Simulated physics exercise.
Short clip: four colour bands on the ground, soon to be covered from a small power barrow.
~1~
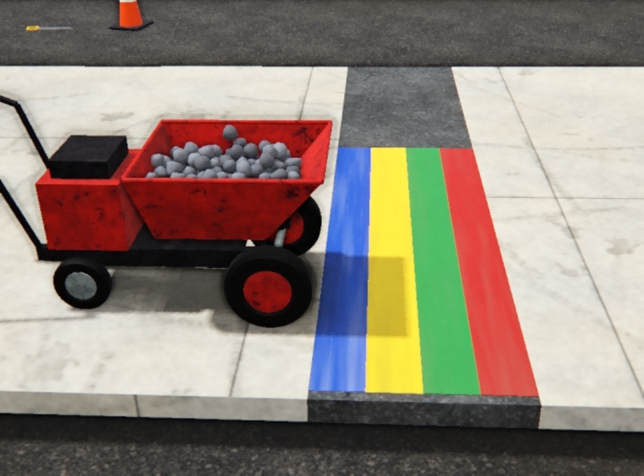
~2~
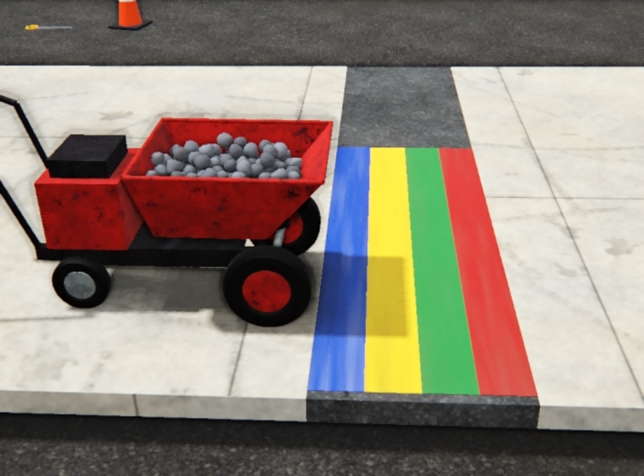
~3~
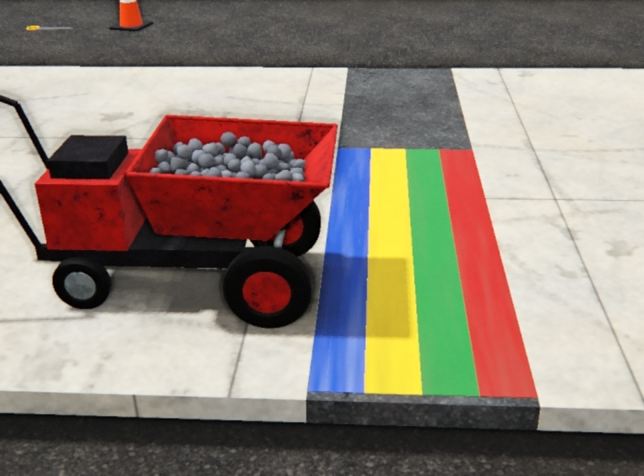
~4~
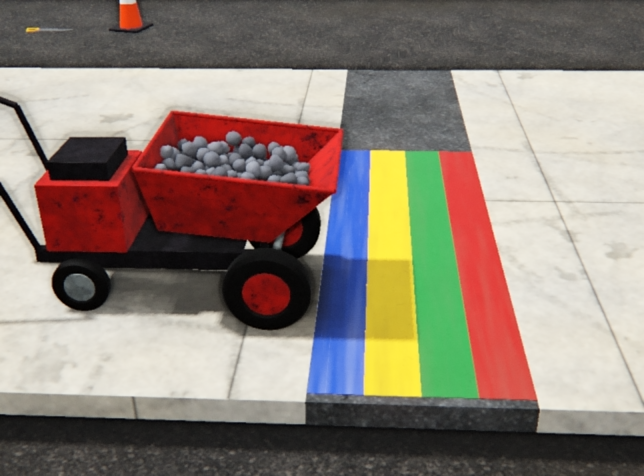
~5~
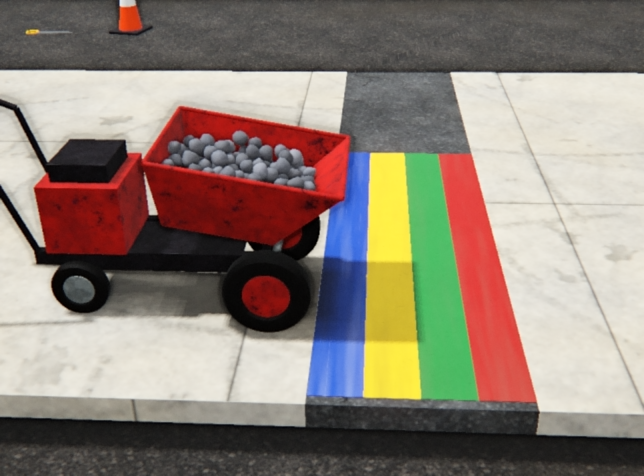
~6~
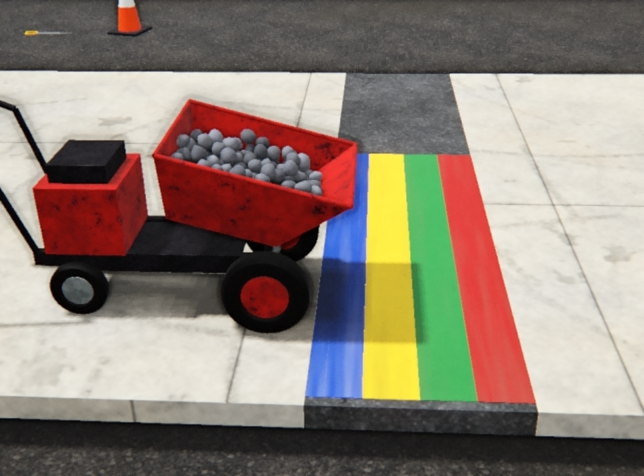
On a pale paved strip beside blue, yellow, green and red bands, a small red barrow stood still while its skip, full of round grey cobbles, gradually tilted a little toward the right.
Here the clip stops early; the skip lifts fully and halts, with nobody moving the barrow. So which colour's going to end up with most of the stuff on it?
Most of it lands on green.
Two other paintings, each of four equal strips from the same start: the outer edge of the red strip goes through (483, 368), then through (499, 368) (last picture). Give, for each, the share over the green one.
30 per cent, then 40 per cent, roughly.
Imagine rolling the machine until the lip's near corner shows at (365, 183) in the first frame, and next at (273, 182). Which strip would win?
First place: The red strip; second place: That yellow strip.
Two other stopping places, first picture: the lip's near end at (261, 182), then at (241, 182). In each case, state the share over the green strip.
The first gives 20 %, the second 10 %.
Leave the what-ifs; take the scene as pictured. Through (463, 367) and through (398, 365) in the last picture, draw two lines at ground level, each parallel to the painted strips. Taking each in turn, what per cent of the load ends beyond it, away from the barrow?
Roughly 30 per cent, then roughly 80 per cent.
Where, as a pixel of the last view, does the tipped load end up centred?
Resting centre, last frame: Roughly (443, 290).
Soon after the last picture, skip tipped well over; all in the skip.
A little later, skip tipped steeply; most in the skip; a stray few over the yellow strip; a small part over the green strip.
Later still, skip tipped right over; about a quarter in the skip; a small part over the yellow strip; about a third over the green strip; about a quarter over the red strip; a small part off the paint.
At rest, skip tipped right over; about a quarter in the skip; none over the blue strip; a small part over the yellow strip; about a third over the green strip; about a quarter over the red strip; a small part off the paint.
